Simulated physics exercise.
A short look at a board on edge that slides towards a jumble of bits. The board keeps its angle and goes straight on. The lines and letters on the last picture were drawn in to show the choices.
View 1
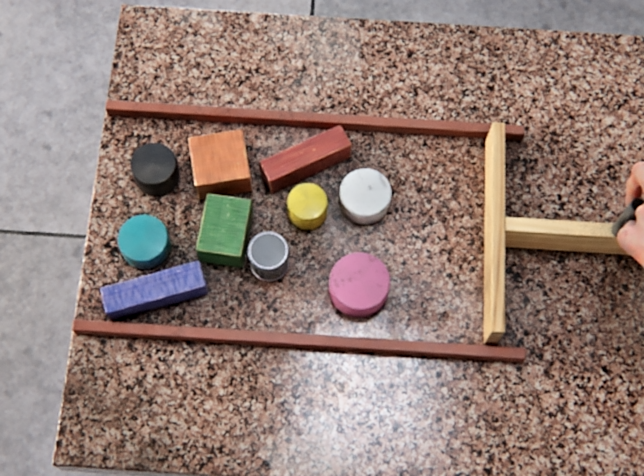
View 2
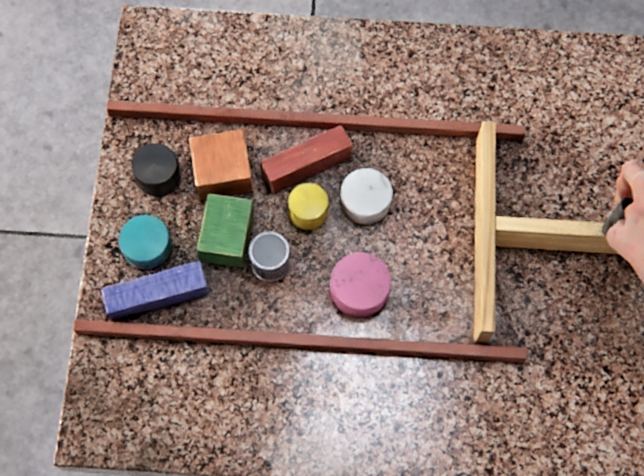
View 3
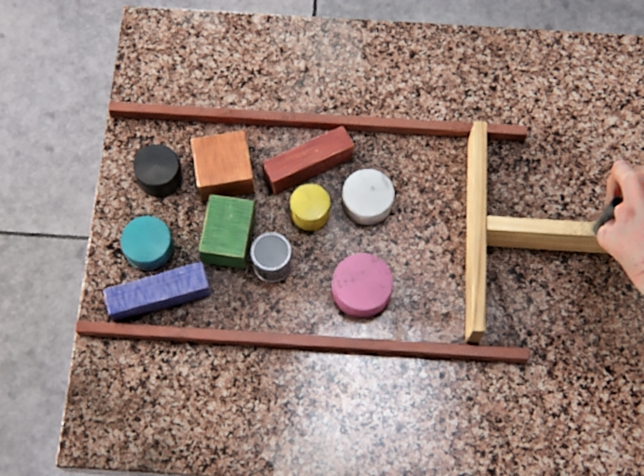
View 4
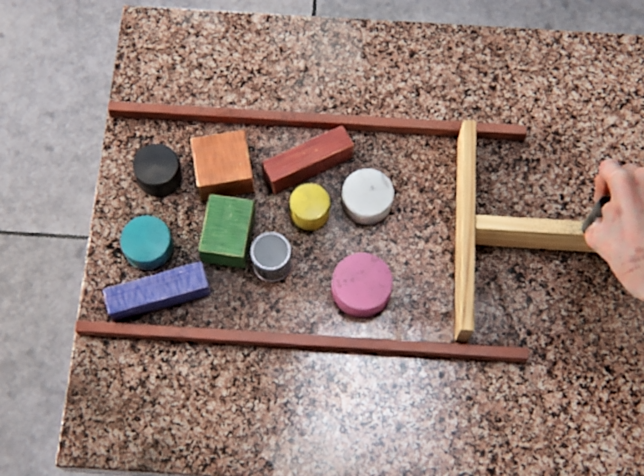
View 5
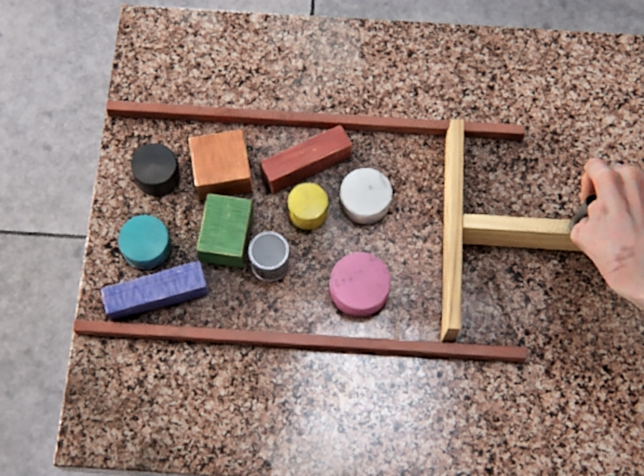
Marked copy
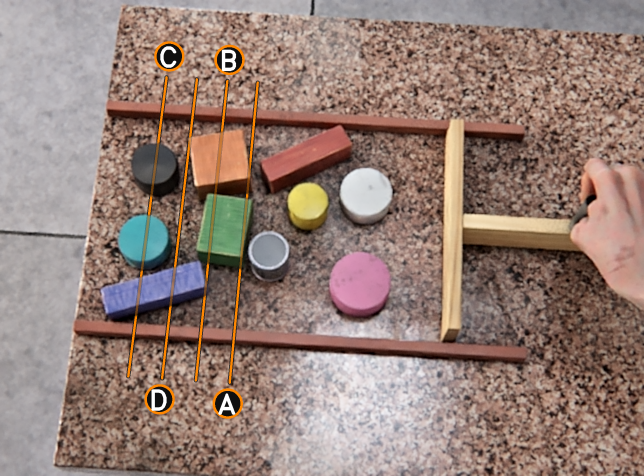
A hand sliding an upright wooden board slowly left between two rails, towards coloured blocks and round pieces that stay still.
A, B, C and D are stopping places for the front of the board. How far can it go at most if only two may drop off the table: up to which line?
It can go as far as B.
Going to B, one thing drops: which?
The black tin goes over.
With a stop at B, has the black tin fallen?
Yes.
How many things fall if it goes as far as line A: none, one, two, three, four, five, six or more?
In all, one.
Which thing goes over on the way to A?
It is the black tin.
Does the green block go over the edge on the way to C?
By then, yes.
On the marked copy, A at (244, 225); B at (212, 223); C at (148, 219); D at (180, 221).
Following B. Soon after the start, board (367, 215); pink tin (325, 283); yellow tin (293, 210).
Later, board (278, 209); black tin (116, 161); turquoise tin (125, 240).
In the end, board (215, 205); black tin over the edge; turquoise tin (84, 255); one fallen.
As for the rest, A is within the limit but short; C drops five; D drops three.
